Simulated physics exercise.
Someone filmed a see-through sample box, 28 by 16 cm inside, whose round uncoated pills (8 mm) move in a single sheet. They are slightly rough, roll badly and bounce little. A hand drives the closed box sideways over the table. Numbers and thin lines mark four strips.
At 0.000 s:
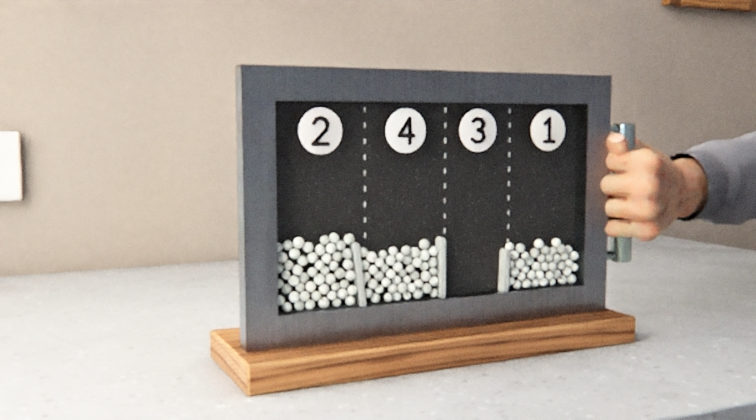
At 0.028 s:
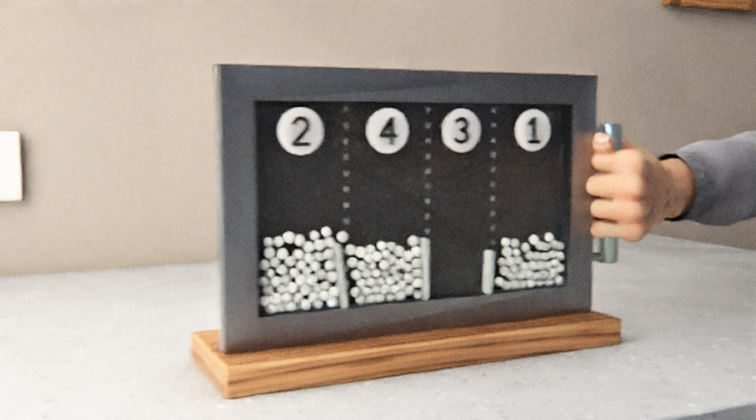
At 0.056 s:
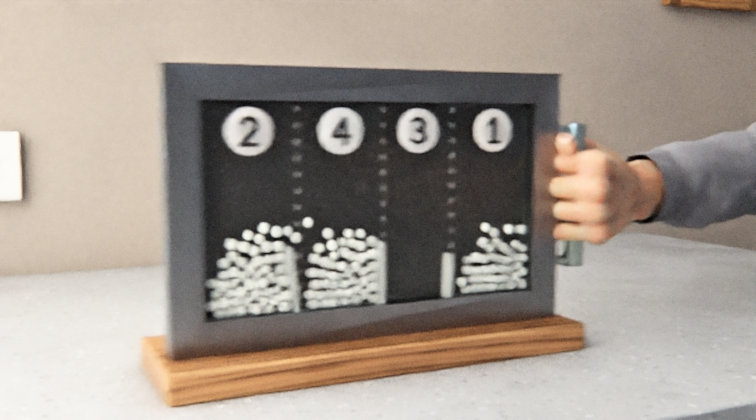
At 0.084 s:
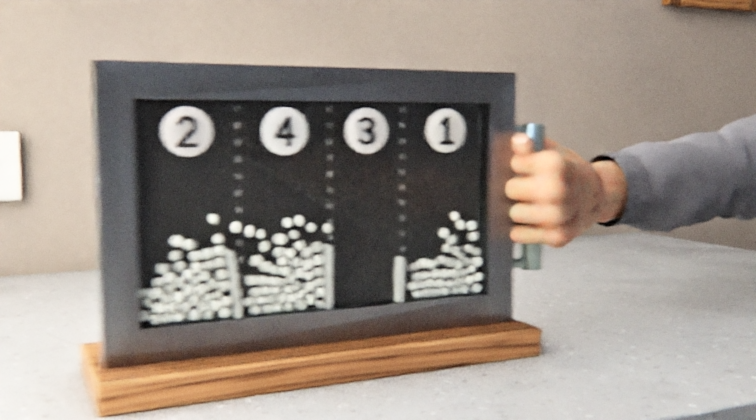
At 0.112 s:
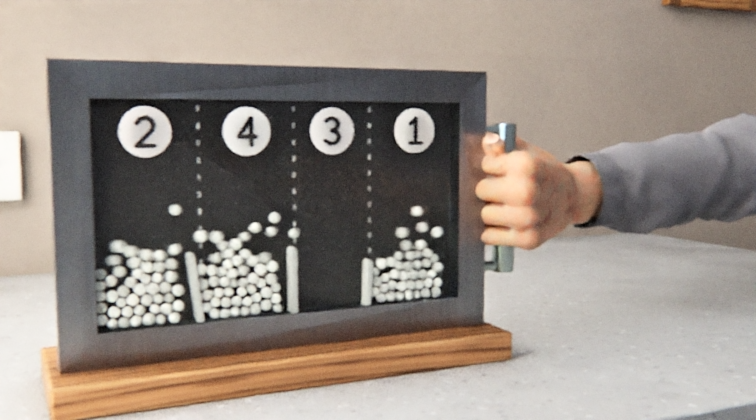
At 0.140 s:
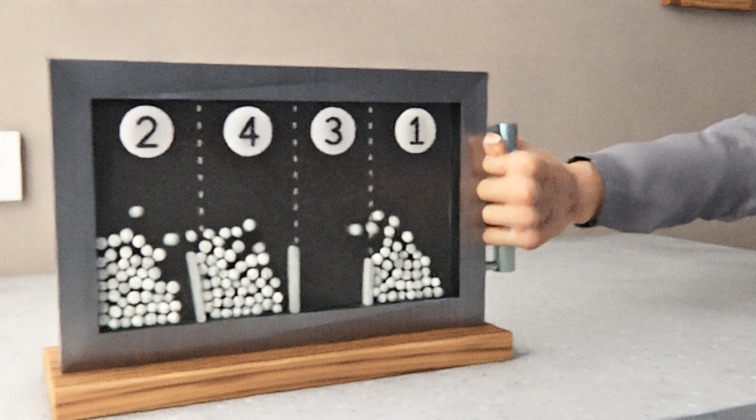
White pills shifting and hopping in a dark-framed, numbered display box as a hand slides it left across a pale table.
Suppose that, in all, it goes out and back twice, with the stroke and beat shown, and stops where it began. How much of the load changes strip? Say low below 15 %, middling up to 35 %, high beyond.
Middling.
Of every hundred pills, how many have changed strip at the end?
About 25 per cent.
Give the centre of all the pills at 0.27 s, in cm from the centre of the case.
Some 2 cm left and 4 cm below.
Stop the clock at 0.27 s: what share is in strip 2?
Some 40 per cent.
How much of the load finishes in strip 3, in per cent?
About 10 per cent.
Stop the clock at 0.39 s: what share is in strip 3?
Roughly 5 per cent.
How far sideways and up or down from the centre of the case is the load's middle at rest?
About 1 cm right and 6 cm below.
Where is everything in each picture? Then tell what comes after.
At its start; about 140 pills; pills centred (416, 271); top one (334, 238); no. 1 (548, 130), no. 2 (321, 131), no. 3 (478, 130), no. 4 (406, 131), in the first picture.
In the second picture, 2 cm to the left; pills centred (402, 270); top one (326, 232).
In the third picture, 5 cm to the left; pills centred (361, 271); top one (308, 223); wall ends (449, 256), (380, 244), (287, 250).
In the fourth picture, 10 cm to the left; pills centred (308, 275); top one (213, 219).
In the fifth picture, 13 cm to the left; pills centred (263, 278); top one (175, 210).
In the sixth picture, 13 cm to the left; pills centred (255, 276); top one (137, 212); no. 1 (416, 131), no. 2 (147, 132), no. 3 (334, 131), no. 4 (248, 131).
By 0.27 s, it is 1 cm to the left; the pills' middle is 2 cm left of and 4 cm below the centre; no. 1, 25 %, no. 2, 40 %, no. 3, 5 %, no. 4, 35 %; 15 % have changed strip.
By 0.39 s, it is 13 cm to the left; the pills' middle is in line with and 5 cm below the centre; no. 1, 40 %, no. 2, 30 %, no. 3, 5 %, no. 4, 25 %; 20 % have changed strip.
By 0.50 s, it is at its start; the pills' middle is 1 cm left of and 5 cm below the centre; no. 1, 25 %, no. 2, 35 %, no. 3, 10 %, no. 4, 30 %; 25 % have changed strip.
Settled by 1.2 s, it is at its start; no. 1, 35 %, no. 2, 25 %, no. 3, 10 %, no. 4, 30 %; 25 % have changed strip.
